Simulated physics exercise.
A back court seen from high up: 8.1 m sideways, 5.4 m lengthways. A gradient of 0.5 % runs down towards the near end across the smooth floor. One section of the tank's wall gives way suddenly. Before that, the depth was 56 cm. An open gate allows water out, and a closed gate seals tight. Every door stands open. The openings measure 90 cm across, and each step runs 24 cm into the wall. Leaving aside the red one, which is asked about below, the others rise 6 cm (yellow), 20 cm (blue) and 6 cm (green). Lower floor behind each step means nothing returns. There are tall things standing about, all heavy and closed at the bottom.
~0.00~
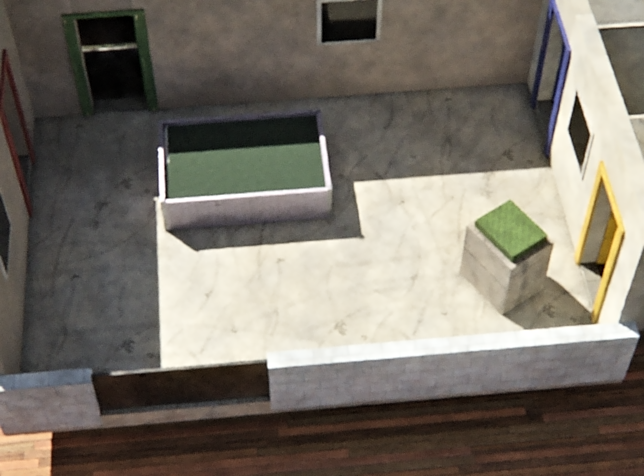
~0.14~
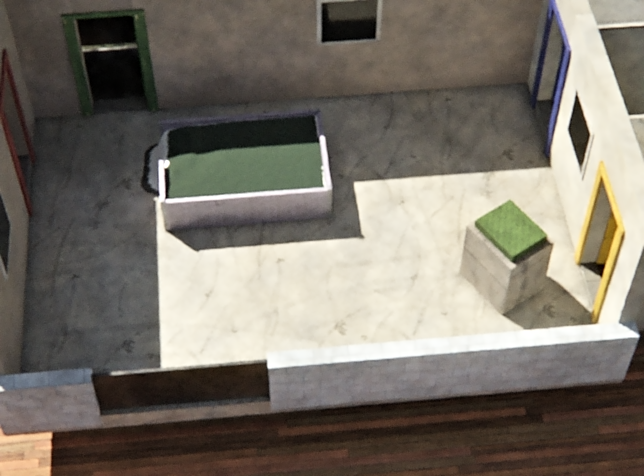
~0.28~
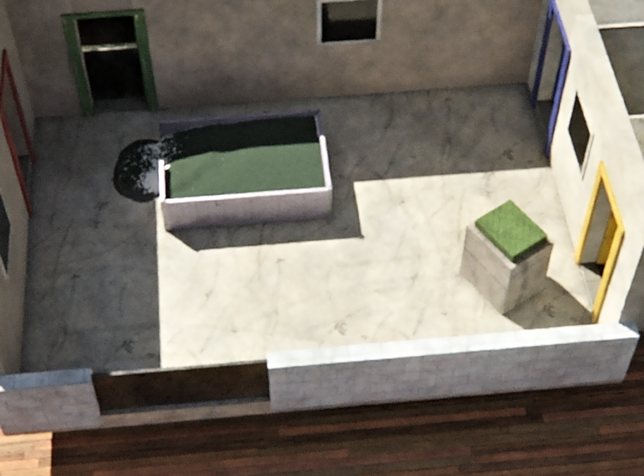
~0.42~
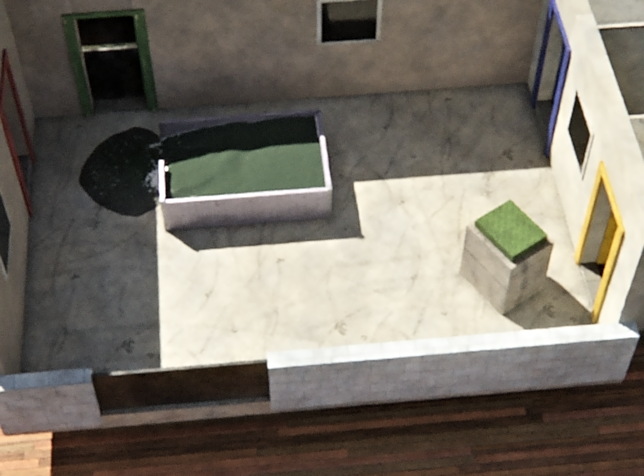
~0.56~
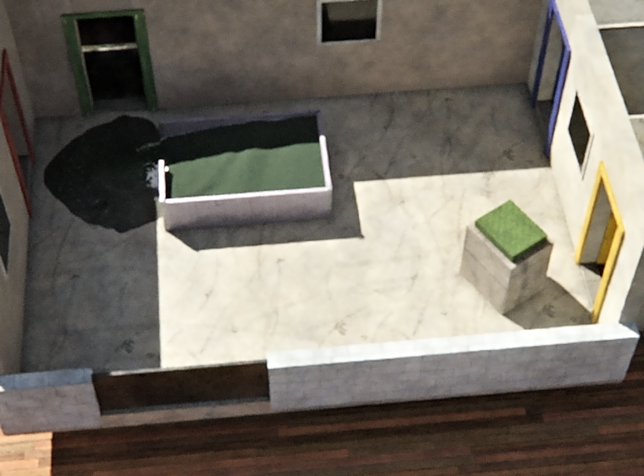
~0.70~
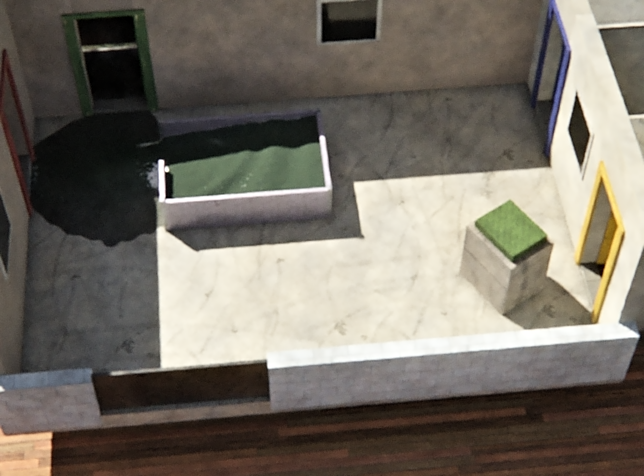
Dark water bursts from the left end of a low, pale-walled tank in a partly sunlit courtyard and spills onto the shaded floor. It spreads leftward in a widening, rounded pool, passing in front of the green doorway, until its edge reaches the red door at the left wall.
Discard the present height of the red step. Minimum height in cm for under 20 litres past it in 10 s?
Approx. 23.5 cm.
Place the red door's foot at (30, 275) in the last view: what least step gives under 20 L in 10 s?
6.5 cm.
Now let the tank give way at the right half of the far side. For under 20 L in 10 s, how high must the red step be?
It needs to be about 10.0 cm high.
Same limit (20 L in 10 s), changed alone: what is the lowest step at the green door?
I'd raise green to close to 15 cm.
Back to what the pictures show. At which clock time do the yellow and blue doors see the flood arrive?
The front reaches yellow at 8.5 s and blue at 9.5 s.
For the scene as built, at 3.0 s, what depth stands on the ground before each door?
Lab note, cm: Yellow 0; blue 0; red 26; green 15.
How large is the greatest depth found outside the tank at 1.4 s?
I'd estimate roughly 39 cm.
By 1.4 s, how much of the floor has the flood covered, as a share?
The wet part is about 15 per cent.
After 1.4 s water covers 15 % of the floor, deepest (39 cm) near (35, 125); 27 cm at the red door, 0 litres in over its 23 cm step.
After 3.0 s water covers 25 % of the floor, deepest (27 cm) near (32, 176); 26 cm at the red door, 17 litres in over its 23 cm step.
After 10.0 s water covers 85 % of the floor, deepest (10 cm) near (20, 407); 10 cm at the red door, 22 litres in over its 23 cm step.
At the red door as built, the water arrived by 0.7 s and peaked near 31 cm at 2.0 s.
With a step of 19.5 cm, 59 litres would have come in within the 10 s; with 26 cm, 6 litres. So under 20 litres takes about 23.5 cm.
